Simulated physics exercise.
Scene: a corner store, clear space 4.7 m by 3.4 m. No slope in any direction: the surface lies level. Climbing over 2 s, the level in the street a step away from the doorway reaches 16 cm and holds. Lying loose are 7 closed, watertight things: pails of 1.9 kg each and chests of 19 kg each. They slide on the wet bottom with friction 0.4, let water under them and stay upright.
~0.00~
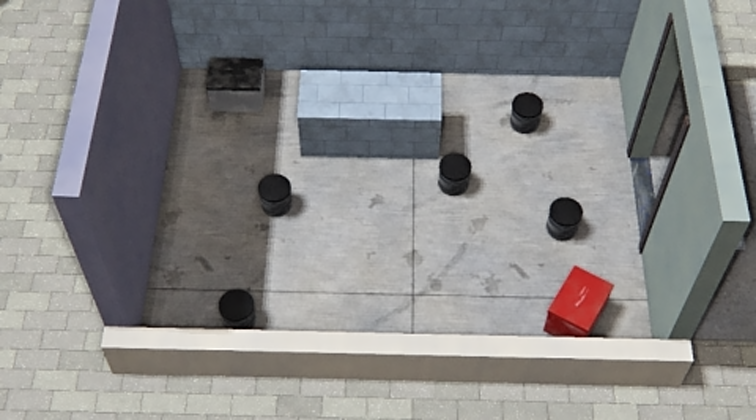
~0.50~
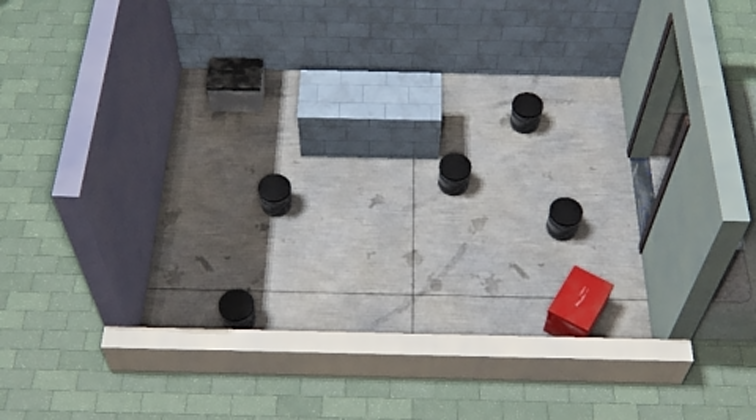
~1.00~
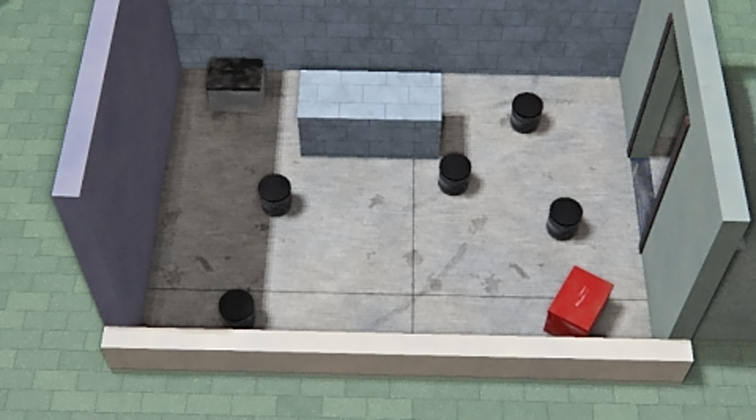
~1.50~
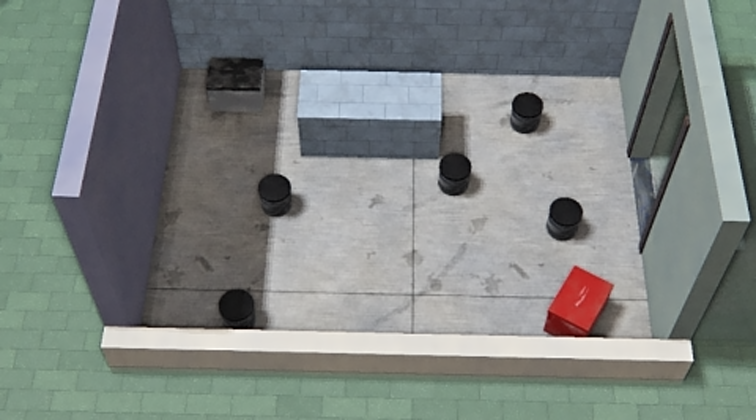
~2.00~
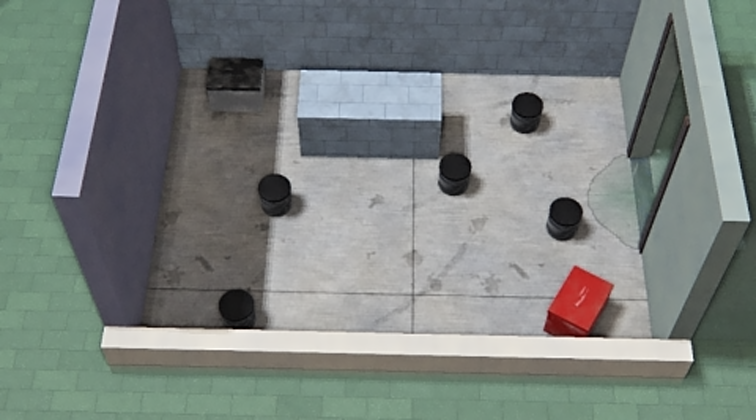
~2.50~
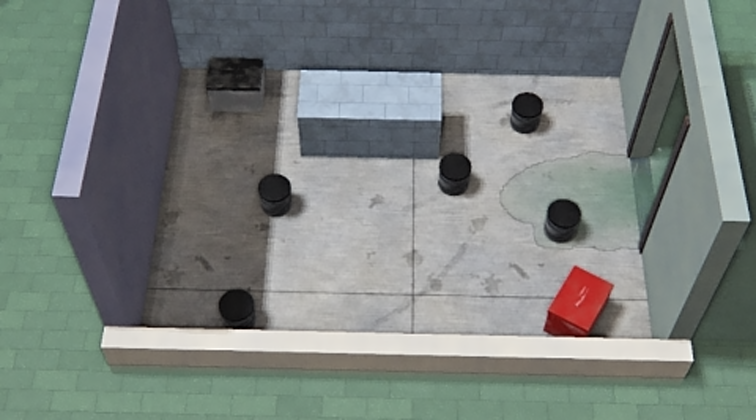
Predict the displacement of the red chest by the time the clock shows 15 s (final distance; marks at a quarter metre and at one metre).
It's set to keep to its spot.
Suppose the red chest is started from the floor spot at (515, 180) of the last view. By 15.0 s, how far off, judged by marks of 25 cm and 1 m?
Result: It drifts only slightly.
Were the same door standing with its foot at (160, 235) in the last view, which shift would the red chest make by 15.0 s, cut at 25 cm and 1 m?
Result for the red chest - displaced a long way.
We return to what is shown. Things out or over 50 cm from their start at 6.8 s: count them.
Result: 5.
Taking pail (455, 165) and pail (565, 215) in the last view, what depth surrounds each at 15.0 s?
10 and 11 cm.
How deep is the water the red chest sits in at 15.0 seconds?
About 5 cm.
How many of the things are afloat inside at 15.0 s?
Just then, the number is 6.
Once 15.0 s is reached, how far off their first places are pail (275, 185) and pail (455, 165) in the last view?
Respectively 120 and 250 cm.
After 3.5 s the red chest is near (581, 297), 0.0 m from its start, aground; 0 afloat.
After 6.8 s the red chest is near (581, 297), 0.0 m from its start, aground; 5 afloat.
After 11.0 s the red chest is near (581, 297), 0.0 m from its start, aground; 6 afloat.
After 15.0 s the red chest is near (581, 297), 0.0 m from its start, aground; 6 afloat.
